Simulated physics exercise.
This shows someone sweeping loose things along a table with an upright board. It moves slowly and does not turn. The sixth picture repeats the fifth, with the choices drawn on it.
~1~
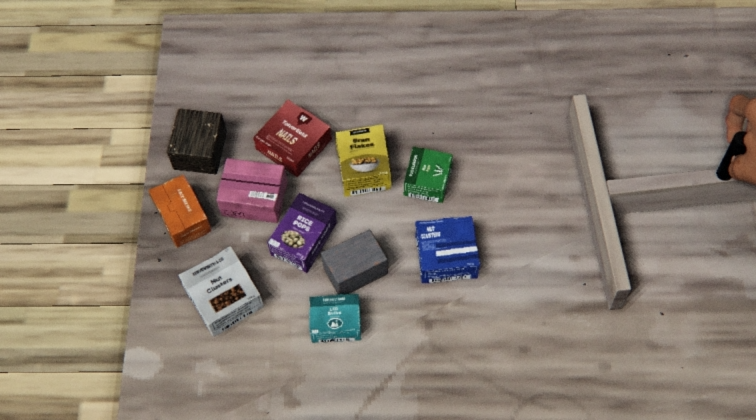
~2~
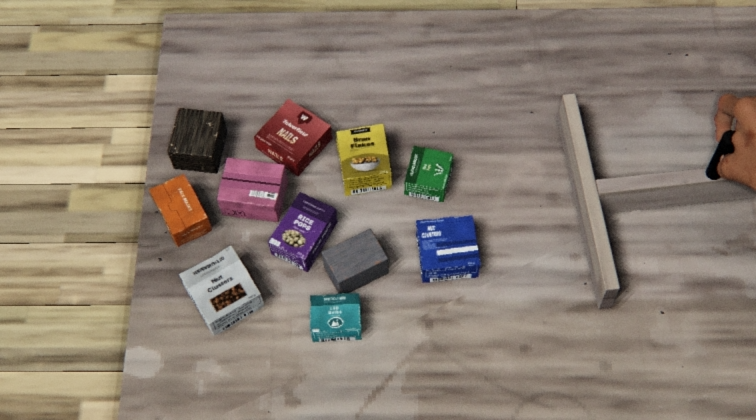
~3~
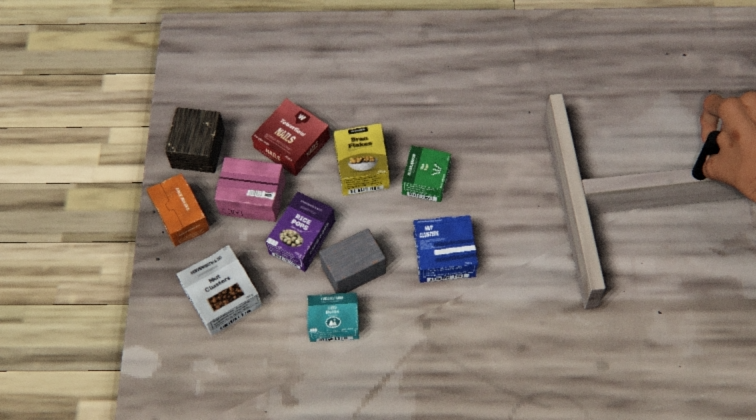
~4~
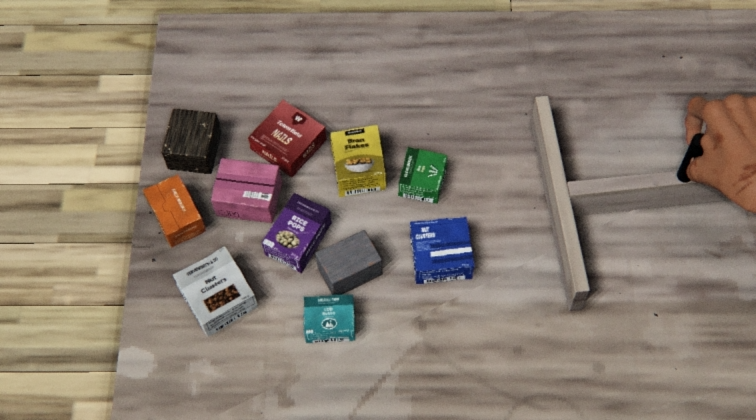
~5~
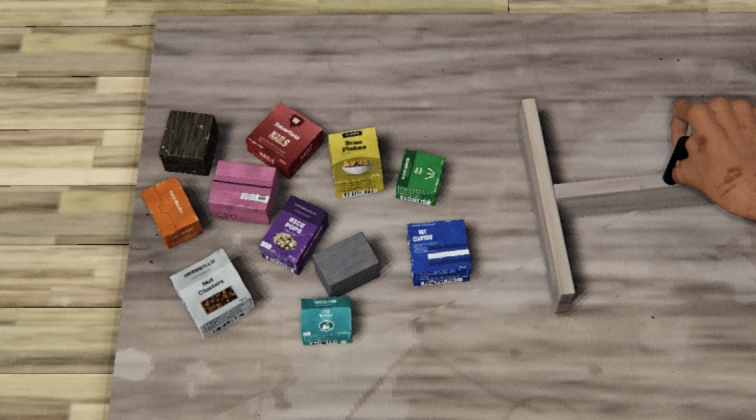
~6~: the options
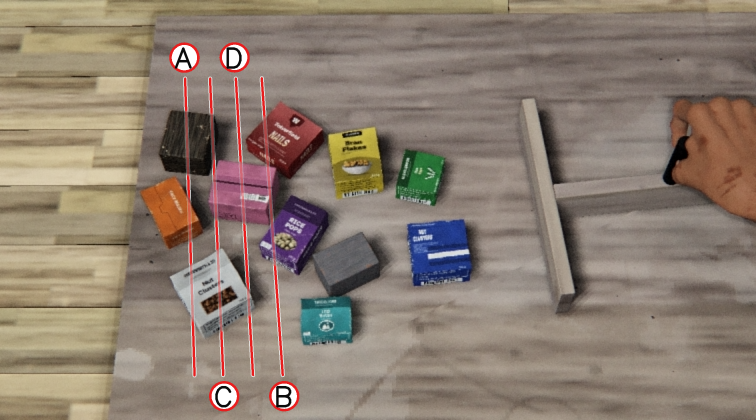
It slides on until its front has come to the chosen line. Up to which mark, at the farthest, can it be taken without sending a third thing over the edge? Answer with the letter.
Stop at D.
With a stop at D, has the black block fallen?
No.
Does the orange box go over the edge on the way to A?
By then, yes.
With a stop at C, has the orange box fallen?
Yes.
On the copy, A at (189, 217); B at (271, 217); C at (216, 217); D at (244, 217).
On D. First, board (438, 192); blue packet (407, 253); green packet (405, 183).
Then, board (327, 192); white packet (179, 299); pink box (224, 186).
Finally, board (244, 192); orange box over the edge; white packet over the edge; two fallen.
By contrast, A drops six; B is within the limit but short; C drops three.
